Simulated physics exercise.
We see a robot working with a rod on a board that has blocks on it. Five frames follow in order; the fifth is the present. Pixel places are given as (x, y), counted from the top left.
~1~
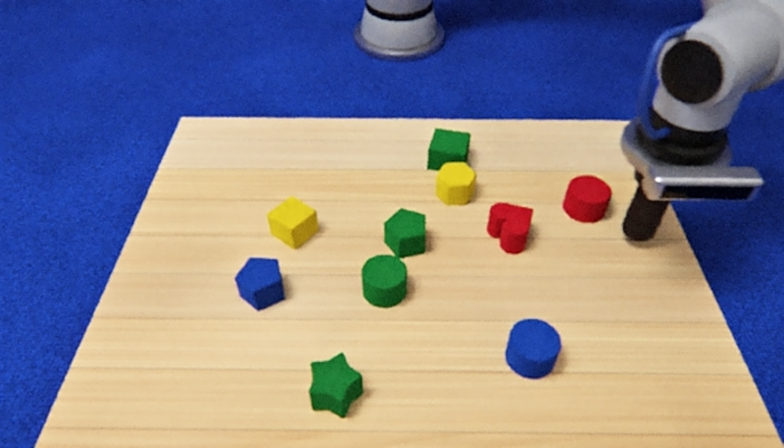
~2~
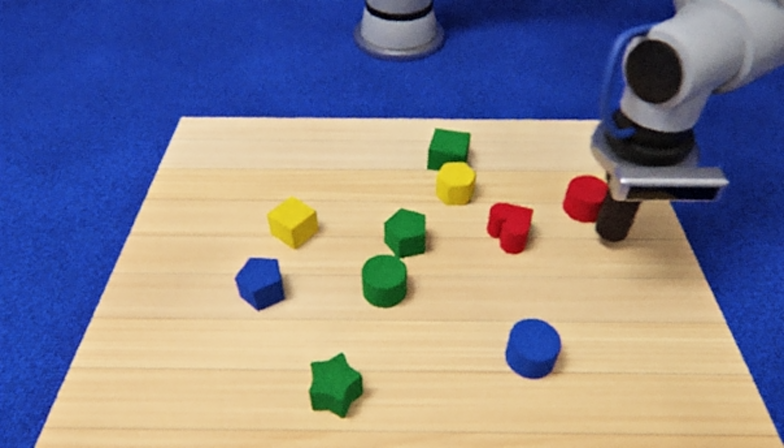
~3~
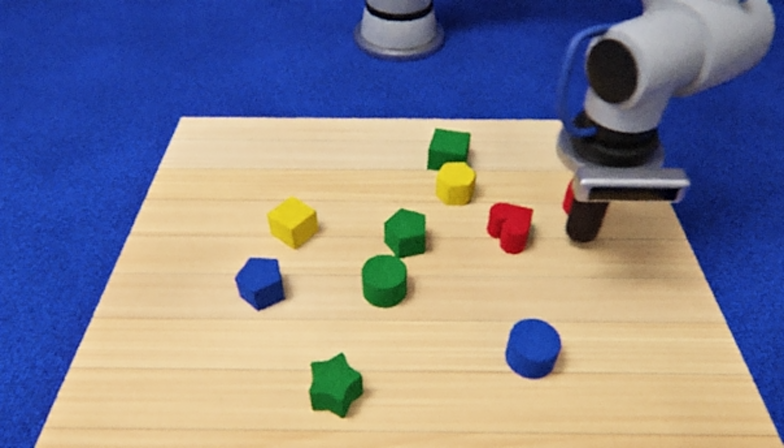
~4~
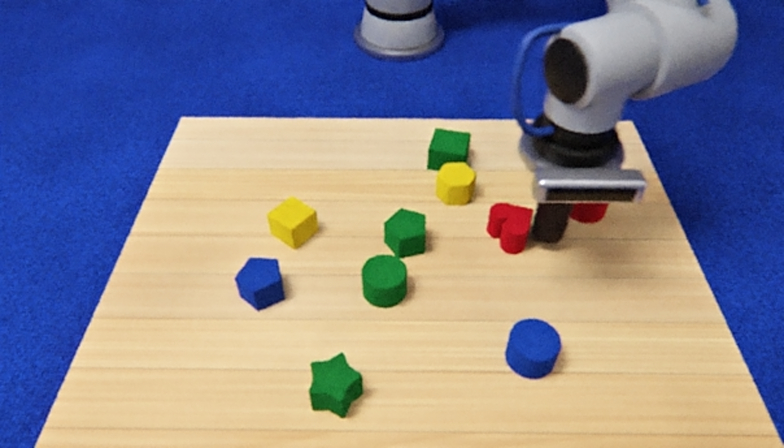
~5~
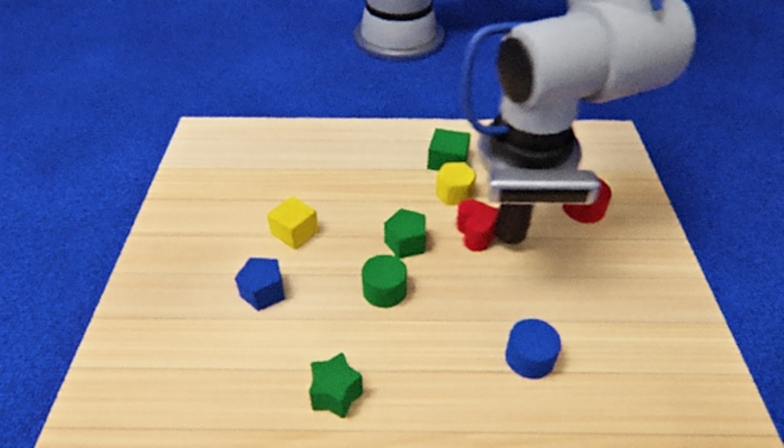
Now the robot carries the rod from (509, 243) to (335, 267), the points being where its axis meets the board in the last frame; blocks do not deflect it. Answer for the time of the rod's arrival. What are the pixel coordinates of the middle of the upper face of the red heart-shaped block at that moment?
I'd guess (440, 205).
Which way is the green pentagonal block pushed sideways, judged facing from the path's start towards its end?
That's a shift to the right.
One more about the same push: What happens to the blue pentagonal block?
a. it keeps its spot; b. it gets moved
The one that fits is a, it keeps its spot.
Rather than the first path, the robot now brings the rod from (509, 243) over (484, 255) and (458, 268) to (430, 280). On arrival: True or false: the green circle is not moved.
The statement is correct.
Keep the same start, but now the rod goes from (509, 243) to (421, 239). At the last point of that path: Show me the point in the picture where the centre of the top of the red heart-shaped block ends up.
I think it will end close to (412, 196).
What follows on the original path. One third of the way, rod (453, 242); green pentagonal block (404, 222); red heart-shaped block (442, 206), turned 35° clockwise.
Two thirds of the way, rod (394, 250); green pentagonal block (376, 215), turned 50° clockwise; red heart-shaped block (441, 205), turned 40° clockwise.
At the end, rod (334, 258); blue pentagonal block still; green circle still; green pentagonal block (371, 214), turned 70° clockwise; red heart-shaped block (441, 205), turned 40° clockwise.
